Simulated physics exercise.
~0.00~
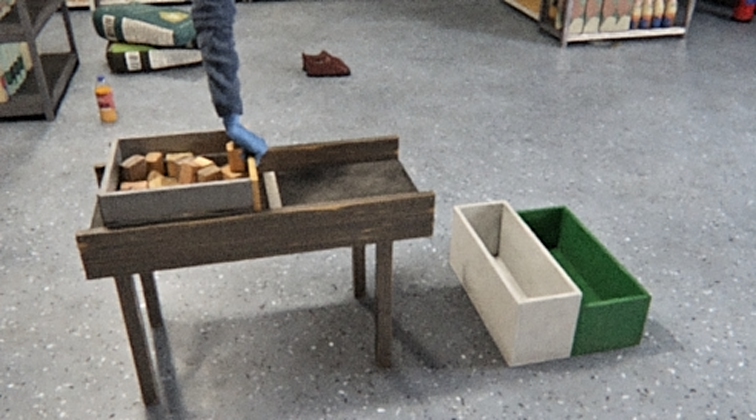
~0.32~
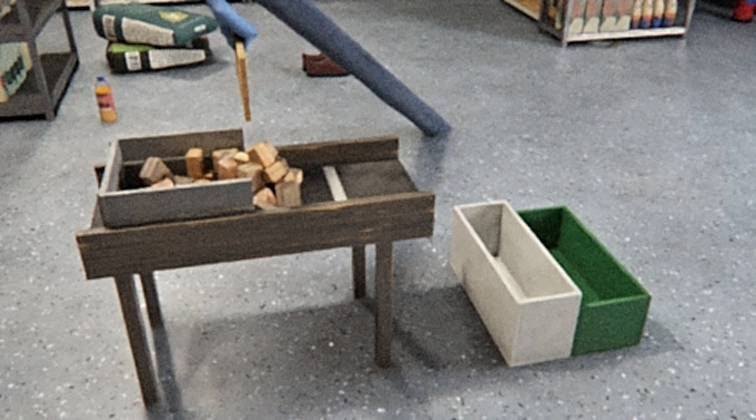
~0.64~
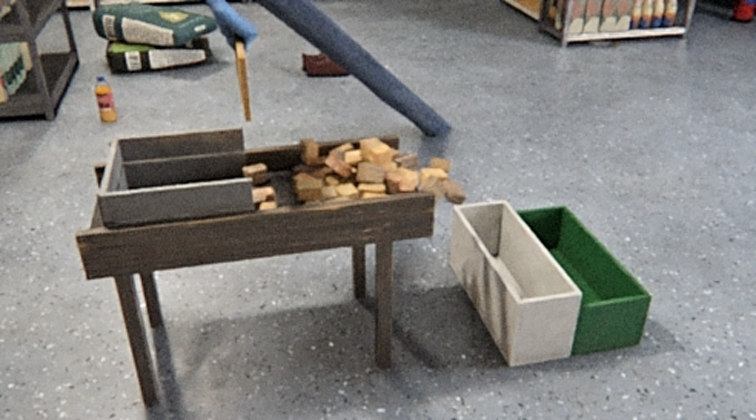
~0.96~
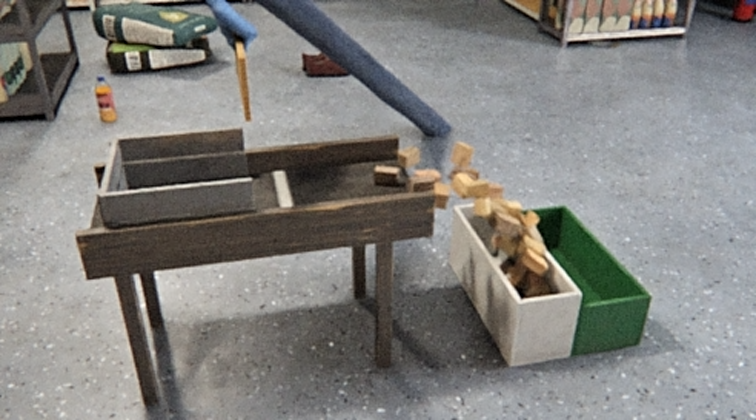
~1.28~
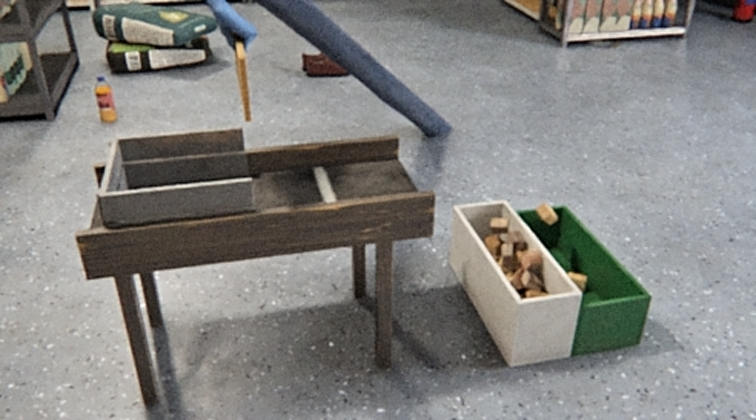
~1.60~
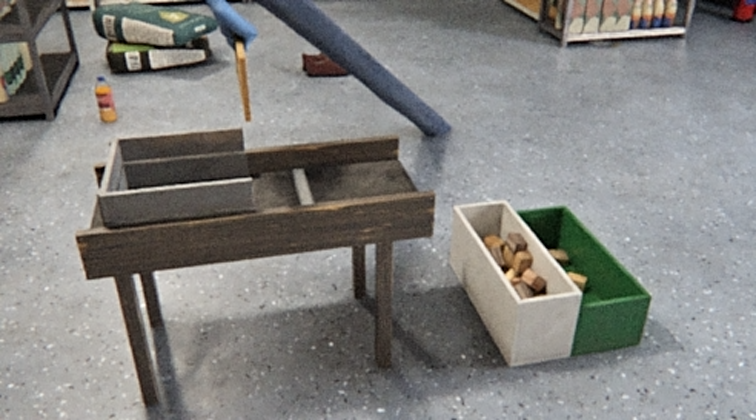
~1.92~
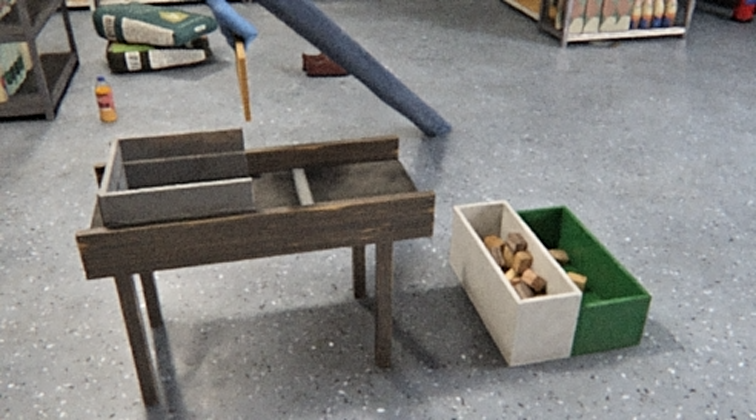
A pile of wooden blocks slid right along a dark, table-like belt after a gloved hand lifted the gate of a grey pen, then tumbled off the end, nearly all landing in the white tote and a couple in the green bin behind.
